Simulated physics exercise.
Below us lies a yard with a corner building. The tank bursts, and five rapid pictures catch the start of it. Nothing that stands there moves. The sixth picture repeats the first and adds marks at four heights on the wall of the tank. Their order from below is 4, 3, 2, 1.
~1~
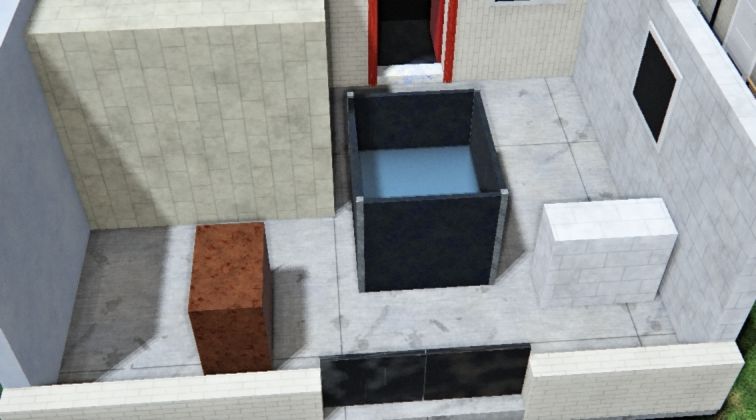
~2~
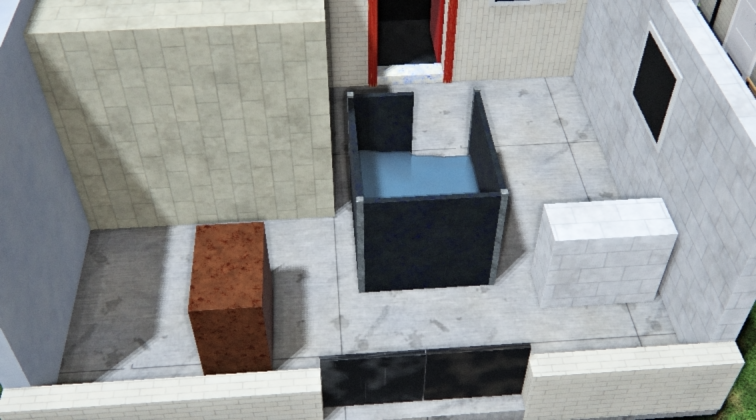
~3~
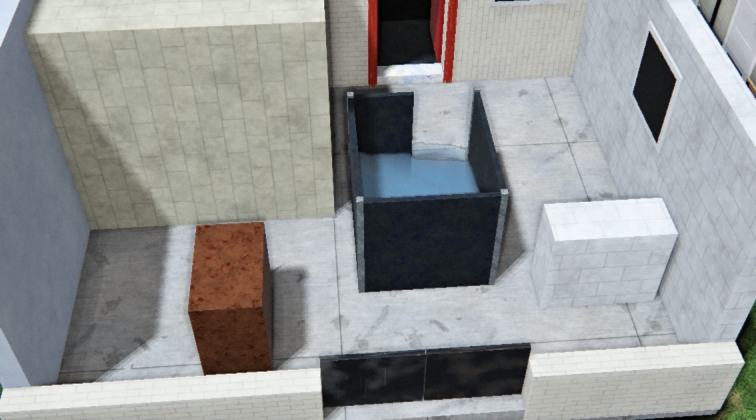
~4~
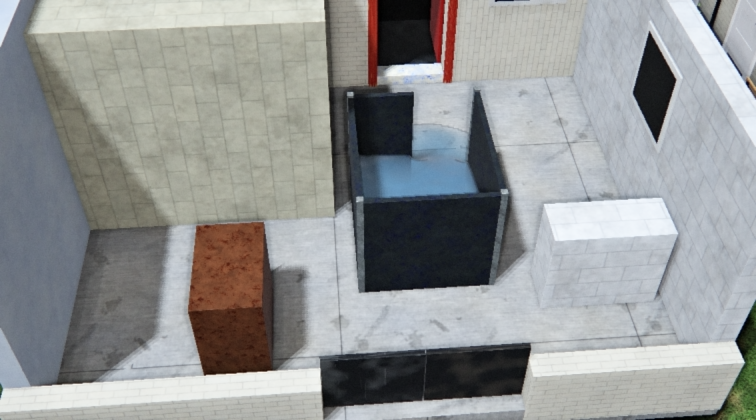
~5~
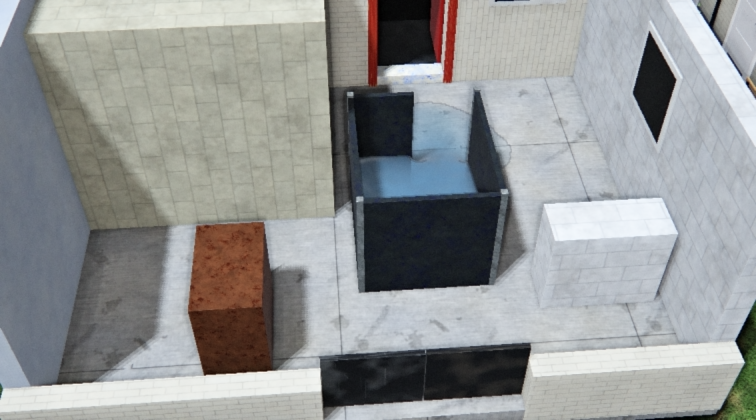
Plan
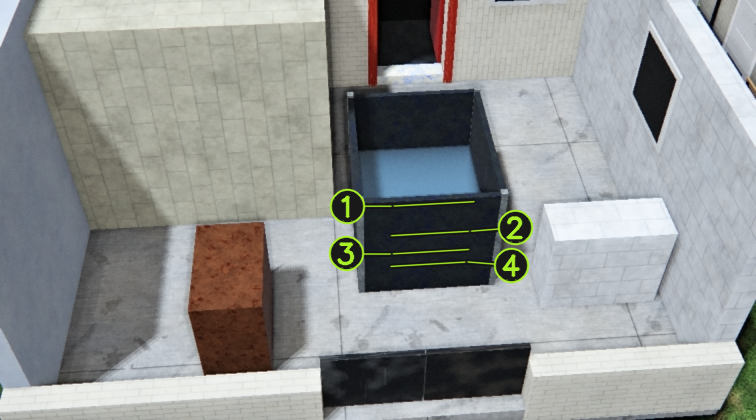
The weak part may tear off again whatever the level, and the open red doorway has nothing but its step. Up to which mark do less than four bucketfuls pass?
I would pick line 4.
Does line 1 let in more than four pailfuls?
Yes.
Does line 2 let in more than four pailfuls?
Yes, it does.
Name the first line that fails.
That would be 3.
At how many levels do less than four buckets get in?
One.
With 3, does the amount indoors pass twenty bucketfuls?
No.
On the marked copy, 1 at (433, 203); 2 at (431, 233); 3 at (429, 251); 4 at (429, 264); from the bottom up 4, 3, 2, 1.
With 1, dozens of bucketfuls pour in.
With 2, dozens of bucketfuls pour in.
With 3, about 8 bucketfuls get in.
With 4, a bucket or two gets in.
